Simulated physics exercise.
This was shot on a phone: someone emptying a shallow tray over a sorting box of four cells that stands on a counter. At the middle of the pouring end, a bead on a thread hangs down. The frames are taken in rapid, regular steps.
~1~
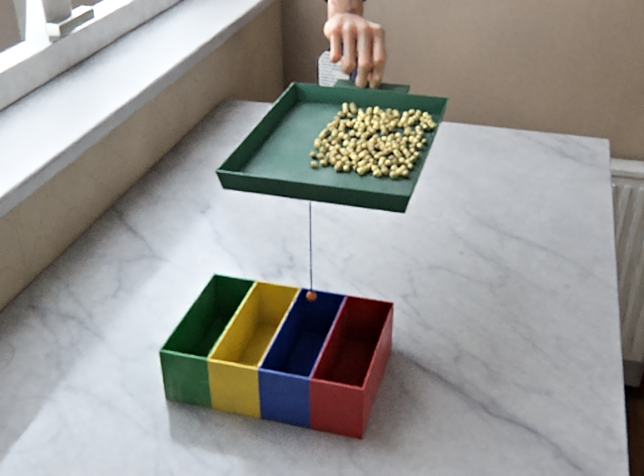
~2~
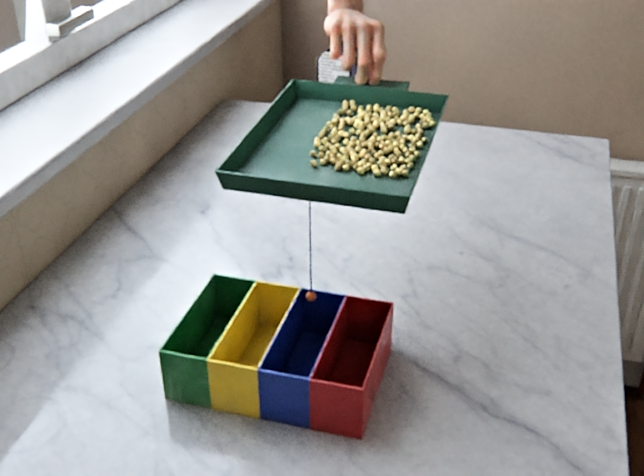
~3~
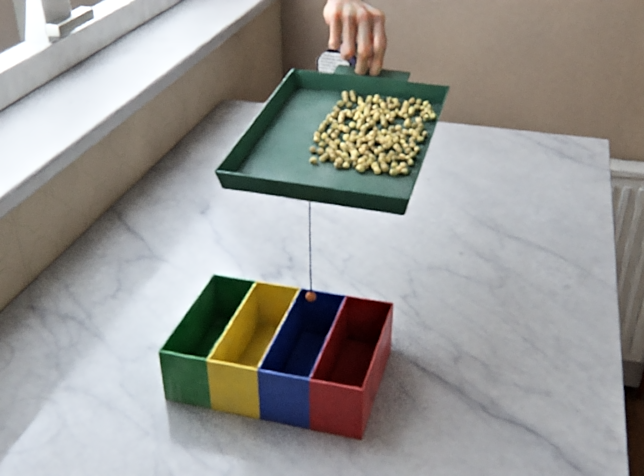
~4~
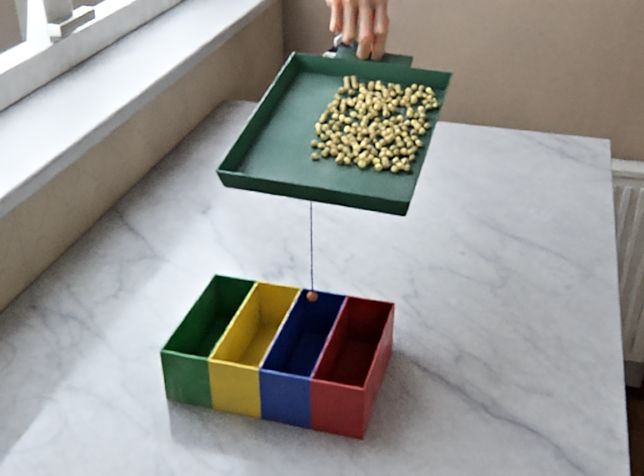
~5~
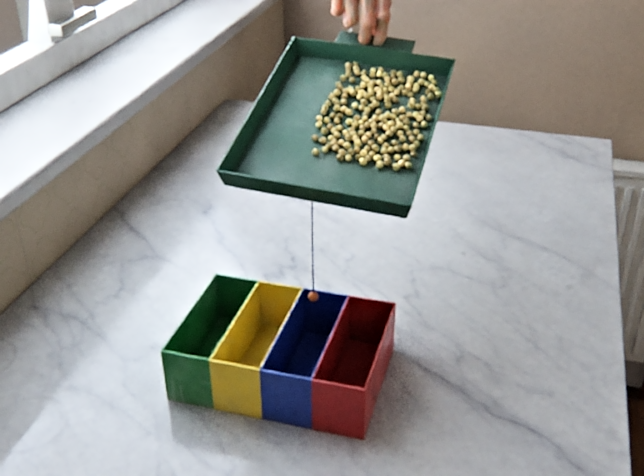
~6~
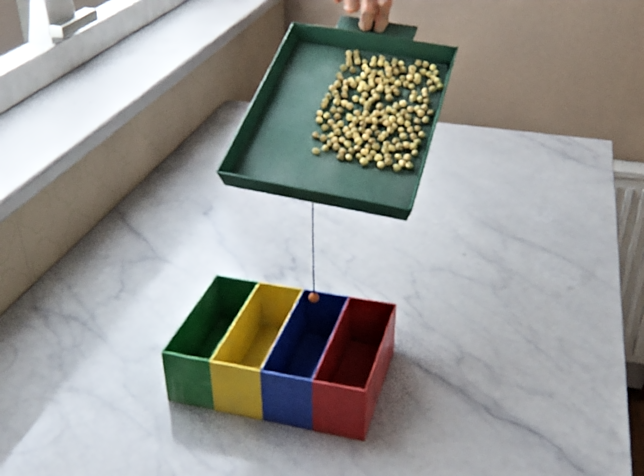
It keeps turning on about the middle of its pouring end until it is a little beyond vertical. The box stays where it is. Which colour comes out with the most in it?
Fullest: The red cell.
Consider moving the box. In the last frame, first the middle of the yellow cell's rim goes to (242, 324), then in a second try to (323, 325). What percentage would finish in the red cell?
About 30 and 30 per cent respectively.
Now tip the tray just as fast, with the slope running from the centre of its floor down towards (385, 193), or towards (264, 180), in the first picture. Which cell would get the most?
Case 1 - the red one. Case 2 - the green one.
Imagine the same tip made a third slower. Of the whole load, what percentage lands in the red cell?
Roughly 40%.
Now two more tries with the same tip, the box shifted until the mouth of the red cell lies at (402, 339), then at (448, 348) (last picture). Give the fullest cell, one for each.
Try 1 - red; try 2 - the blue one.
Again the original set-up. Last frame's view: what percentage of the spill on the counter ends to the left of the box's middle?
It comes to 0 per cent or so.
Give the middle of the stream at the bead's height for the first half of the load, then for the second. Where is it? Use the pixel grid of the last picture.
Early half: (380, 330); late half: (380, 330).
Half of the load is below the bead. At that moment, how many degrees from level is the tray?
Somewhere near 110 degrees, I'd say.
Soon after the last picture, tray tipped steeply; most on the tray; a stray few in the red cell; a small part falling or outside the box.
A little later, tray tipped past a quarter turn; about two thirds on the tray; a small part in the red cell; a stray few in the blue cell; about a quarter falling or outside the box.
Later still, tray tipped past a quarter turn; about half in the red cell; a small part in the blue cell; about half falling or outside the box.
At rest, tray tipped past a quarter turn; about half in the red cell; a small part in the blue cell; none in the yellow cell; none in the green cell; about half outside the box.
